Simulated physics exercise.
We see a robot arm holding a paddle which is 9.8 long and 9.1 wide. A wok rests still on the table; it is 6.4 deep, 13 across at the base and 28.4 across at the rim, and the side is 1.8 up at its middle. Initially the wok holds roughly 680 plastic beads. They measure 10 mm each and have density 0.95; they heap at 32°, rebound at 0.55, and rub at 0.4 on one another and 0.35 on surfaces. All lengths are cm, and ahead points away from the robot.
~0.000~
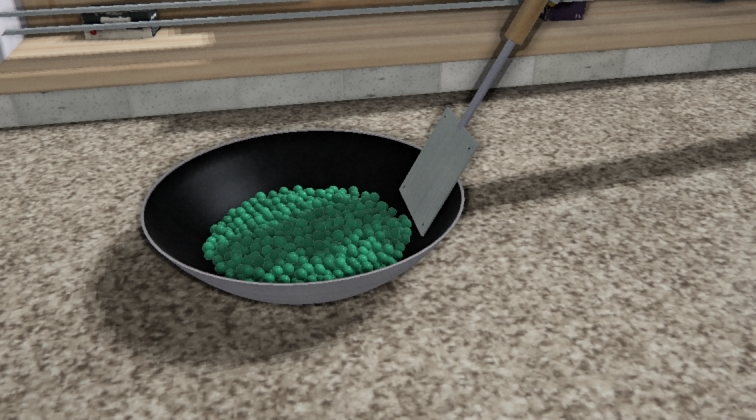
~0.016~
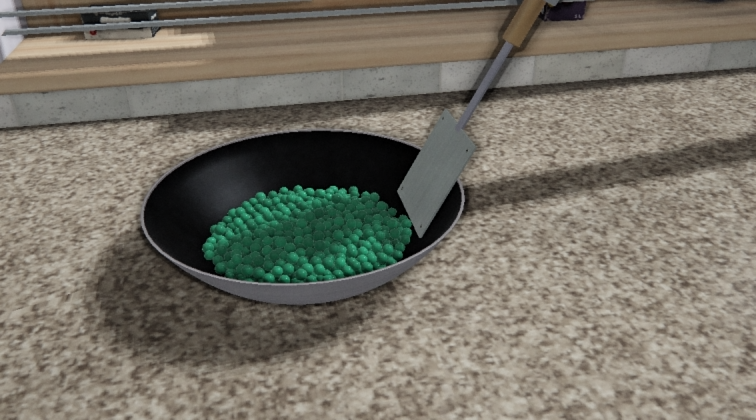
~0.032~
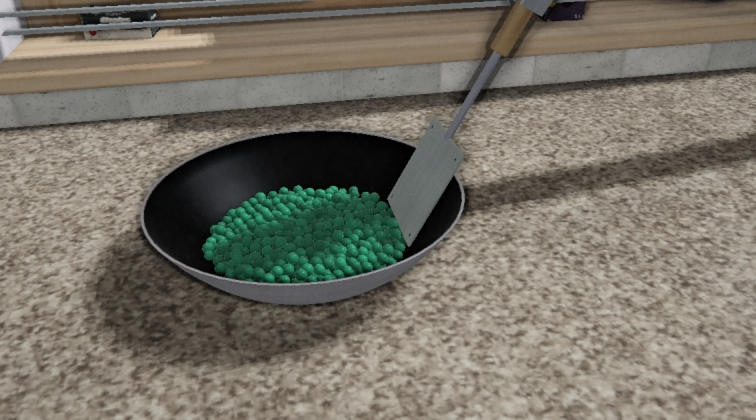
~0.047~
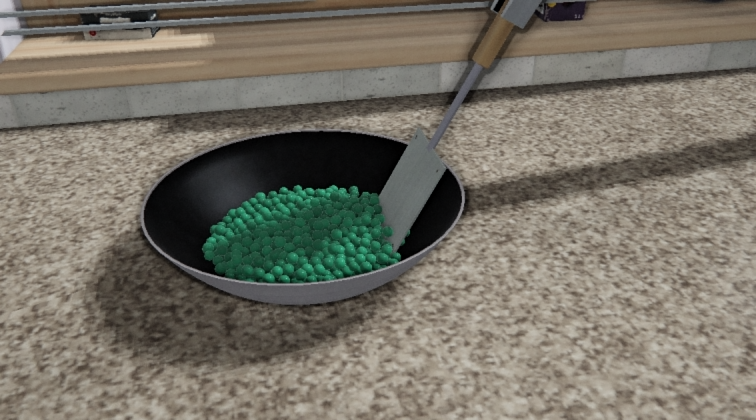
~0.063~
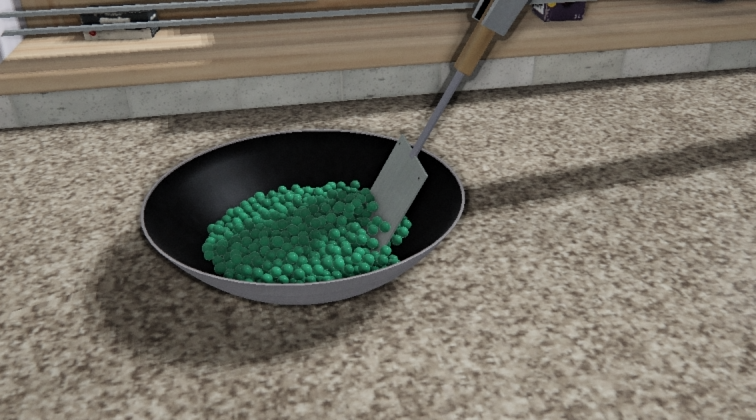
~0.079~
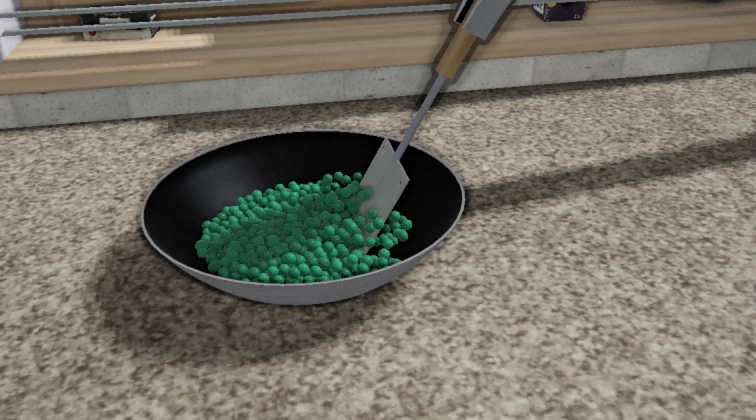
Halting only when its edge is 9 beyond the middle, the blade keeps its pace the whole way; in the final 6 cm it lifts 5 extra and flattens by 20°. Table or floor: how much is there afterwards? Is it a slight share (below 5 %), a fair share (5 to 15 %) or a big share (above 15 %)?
It is a big share.
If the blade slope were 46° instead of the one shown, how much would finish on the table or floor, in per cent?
That gives about 25 in a hundred.
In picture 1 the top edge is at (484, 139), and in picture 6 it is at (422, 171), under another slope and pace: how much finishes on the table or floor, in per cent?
25 %.
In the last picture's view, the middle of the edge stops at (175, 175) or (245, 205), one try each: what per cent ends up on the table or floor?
I'd say some 35 per cent, then some 10 per cent.
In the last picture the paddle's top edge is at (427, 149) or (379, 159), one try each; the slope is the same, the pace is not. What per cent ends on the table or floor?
Try one roughly 10 per cent; try two roughly 30 per cent.
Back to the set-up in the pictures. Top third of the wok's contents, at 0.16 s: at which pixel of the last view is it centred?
Centre: Approx. (242, 216) in the last view.
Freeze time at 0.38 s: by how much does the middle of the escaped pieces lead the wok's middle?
The distance is about 26 cm.
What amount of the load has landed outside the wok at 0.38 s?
I'd say close to 5 in a hundred.
By 0.12 s, sloping 61°, highest piece 9 above the table; 681 in the wok.
By 0.16 s, sloping 55°, highest piece 13 above the table; 680 in the wok, 1 on the blade or in flight.
By 0.38 s, sloping 41°, highest piece 15 above the table; 522 in the wok, 44 on the table or floor, 115 on the blade or in flight.
By 1.43 s, sloping 41°, highest piece 7 above the table; 522 in the wok, 159 on the table or floor.
Final count, 522 in the wok, 159 on the table or floor. That is 23 % on the table or floor.
